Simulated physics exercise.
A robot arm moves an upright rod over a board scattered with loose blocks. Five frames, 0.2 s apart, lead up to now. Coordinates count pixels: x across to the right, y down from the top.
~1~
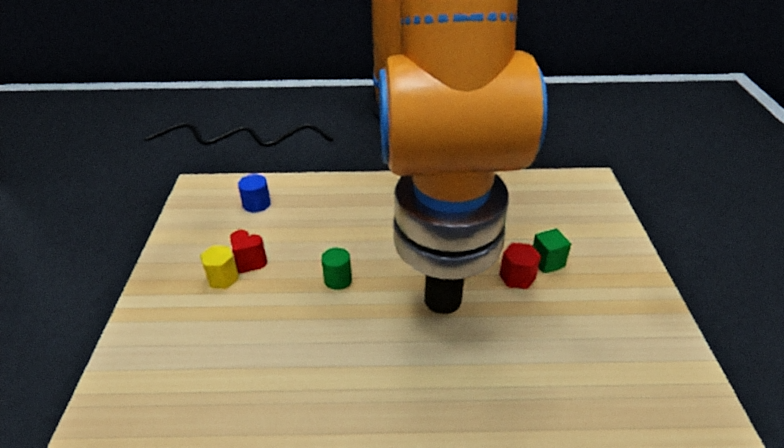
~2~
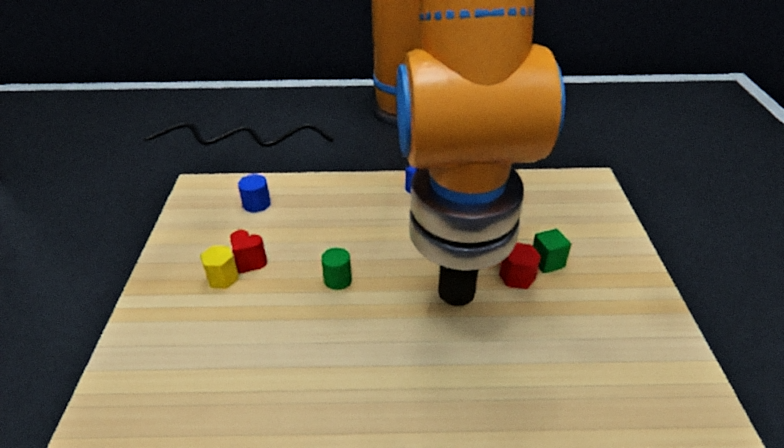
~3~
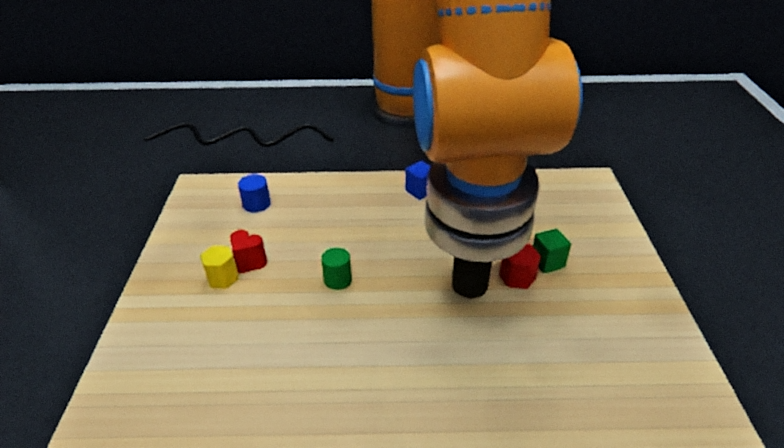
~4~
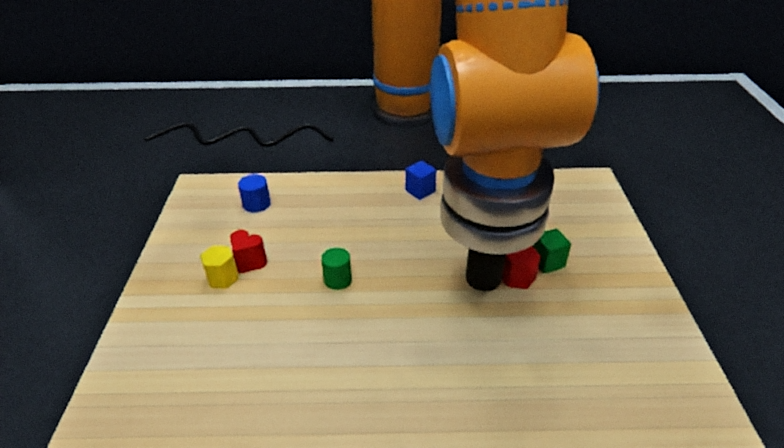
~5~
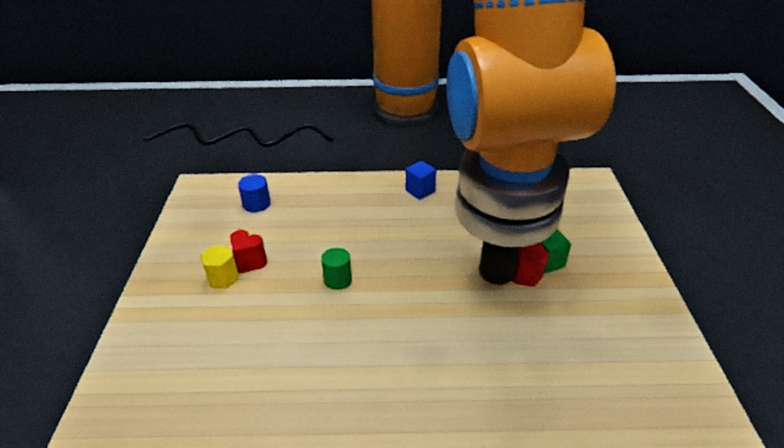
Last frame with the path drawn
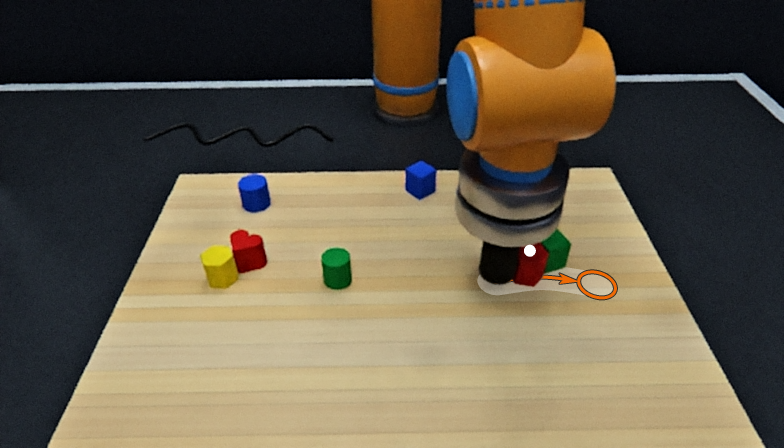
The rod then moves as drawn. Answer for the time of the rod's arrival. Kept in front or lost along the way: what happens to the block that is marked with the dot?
Most likely the block that is marked with the dot slides off.
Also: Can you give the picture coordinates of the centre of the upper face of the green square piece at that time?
In the picture, it is at (594, 219).
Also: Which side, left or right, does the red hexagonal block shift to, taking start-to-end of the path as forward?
The red hexagonal block is shifted sideways to the left, facing along the path from start to end.
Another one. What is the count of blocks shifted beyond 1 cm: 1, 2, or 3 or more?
Moved: 2.
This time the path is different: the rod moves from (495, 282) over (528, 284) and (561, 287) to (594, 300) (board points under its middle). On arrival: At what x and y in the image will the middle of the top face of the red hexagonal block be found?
The spot you're after is about (593, 246) in the image.
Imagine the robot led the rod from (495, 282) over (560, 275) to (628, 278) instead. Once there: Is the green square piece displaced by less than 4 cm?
Short answer: No.
Path on the board, from (495, 282) via (544, 277), ending at (597, 285); the dot is on the red hexagonal block.
On the path given first. One third of the way, rod (531, 268); red hexagonal block (562, 244), turned 15° anticlockwise; green square piece (577, 228), turned 10° anticlockwise.
Two thirds of the way, rod (567, 269); red hexagonal block (592, 240), turned 45° anticlockwise; green square piece (591, 220), turned 40° anticlockwise.
At the end, rod (600, 275); red hexagonal block (612, 239), turned 85° anticlockwise; green square piece (594, 219), turned 60° anticlockwise.
